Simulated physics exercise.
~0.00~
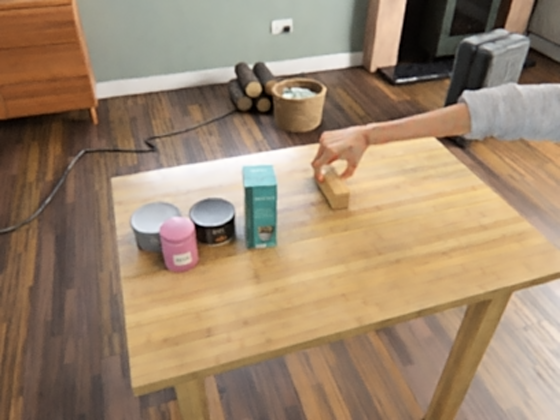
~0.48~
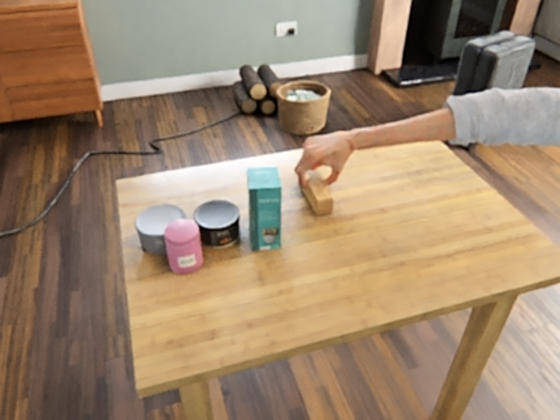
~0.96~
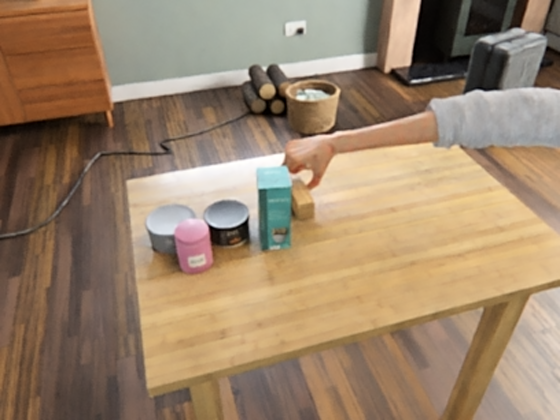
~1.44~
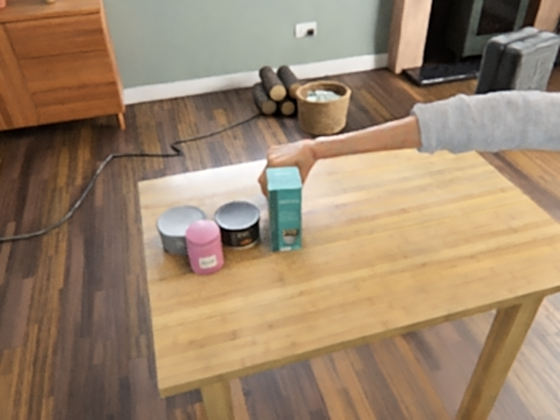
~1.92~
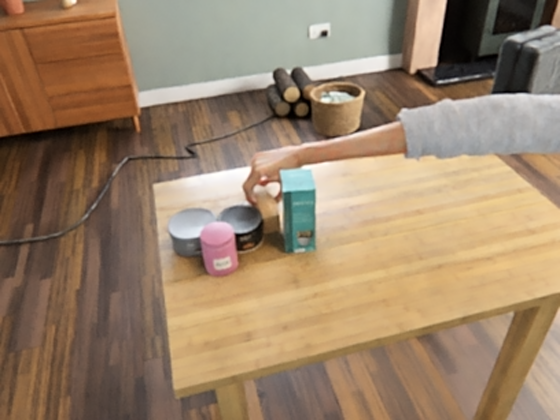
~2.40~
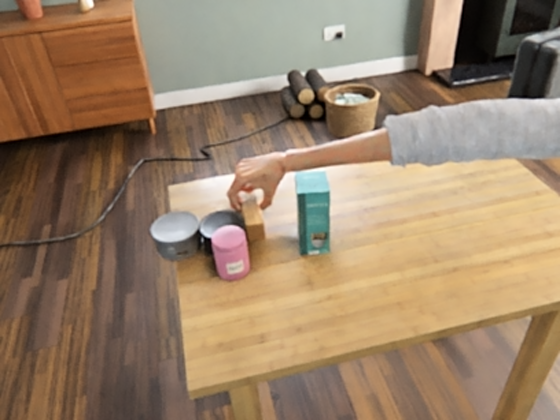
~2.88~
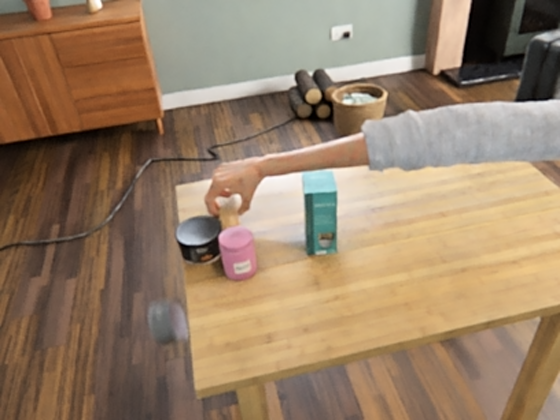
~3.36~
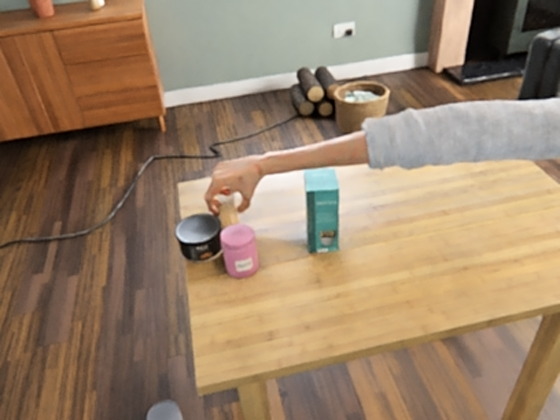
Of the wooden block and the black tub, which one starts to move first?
The wooden block starts to move first, slid left by the hand. The black tub starts to move only later.
A hand slides a block left into tubs, and the grey one falls off the table.
